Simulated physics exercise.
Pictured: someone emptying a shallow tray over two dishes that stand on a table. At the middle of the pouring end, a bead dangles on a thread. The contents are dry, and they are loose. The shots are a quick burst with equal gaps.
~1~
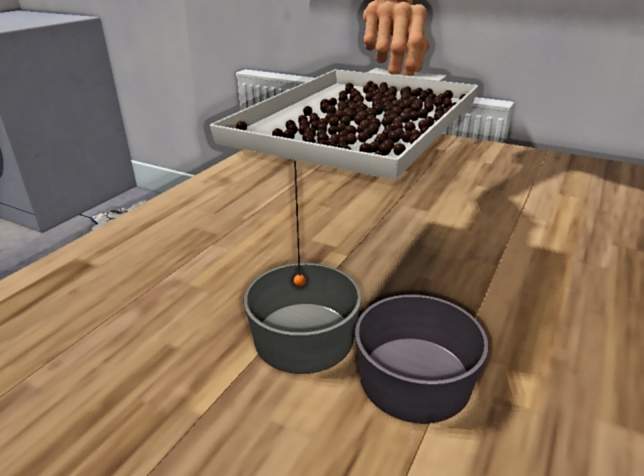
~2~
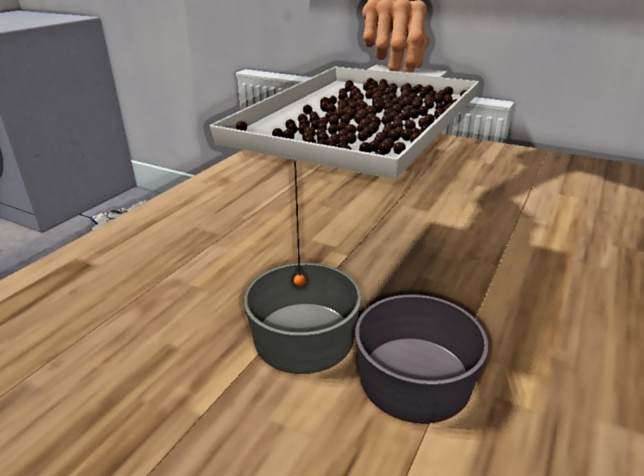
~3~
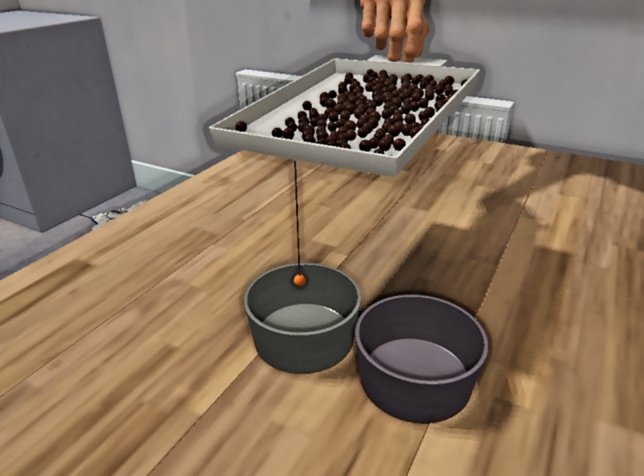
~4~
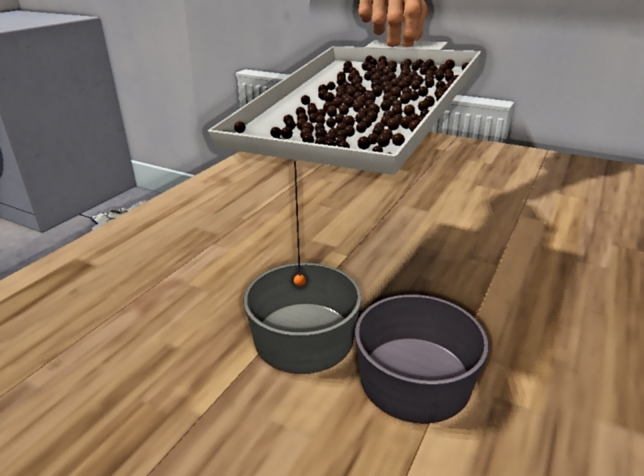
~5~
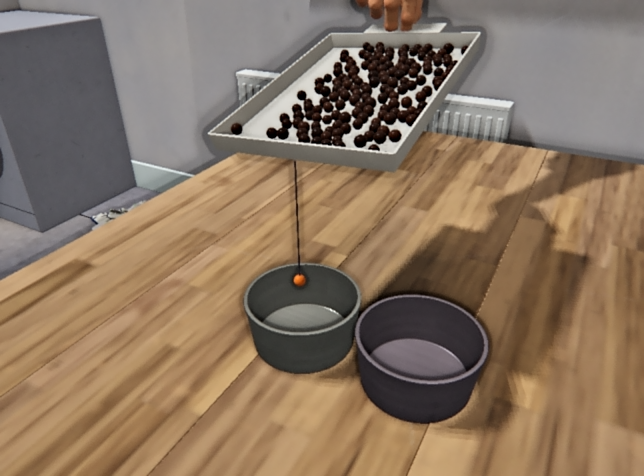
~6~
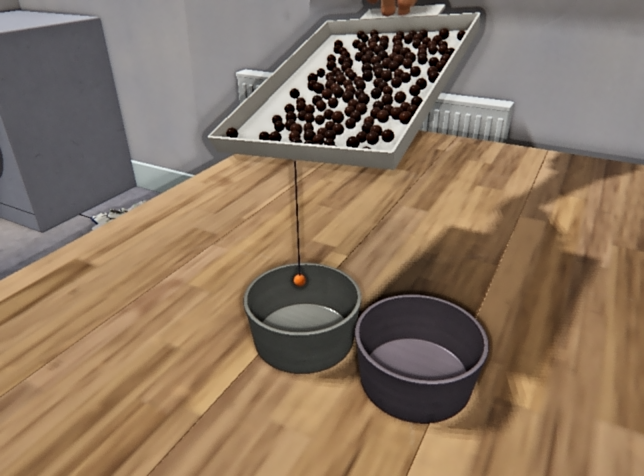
Above two dishes on a wooden table, a hand tilts a tray of dark balls.
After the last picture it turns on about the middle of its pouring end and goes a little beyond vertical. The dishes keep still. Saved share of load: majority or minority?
Minority.
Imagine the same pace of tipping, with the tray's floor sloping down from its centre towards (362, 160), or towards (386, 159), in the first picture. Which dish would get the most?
Place one gives the rightmost dish, place two gives the rightmost dish.
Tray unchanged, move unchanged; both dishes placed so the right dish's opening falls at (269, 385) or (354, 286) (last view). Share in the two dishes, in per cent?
Trial 1 about 10 %, trial 2 about 10 %.
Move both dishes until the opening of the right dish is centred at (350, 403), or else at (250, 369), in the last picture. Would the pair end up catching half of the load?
Try 1: Not up to half; try 2: Not up to half.
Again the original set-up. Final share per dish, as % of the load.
Left dish around 0, right dish around 0, both in a hundred.
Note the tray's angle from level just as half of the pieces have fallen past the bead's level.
95 degrees.
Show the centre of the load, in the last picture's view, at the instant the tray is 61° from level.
Near the pixel (267, 124).
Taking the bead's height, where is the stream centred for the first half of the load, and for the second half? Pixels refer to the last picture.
(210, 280), then (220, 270).
Soon, tray tipped steeply; nearly all on the tray; a stray few outside both; a small part in the air.
A while on, tray tipped right over; about a quarter on the tray; a stray few in the left dish; about half outside both; about a quarter in the air.
Towards the end, tray tipped past a quarter turn; a stray few in the left dish; nearly all outside both.
Finally, tray tipped past a quarter turn; none in the right dish; a stray few in the left dish; nearly all outside both.
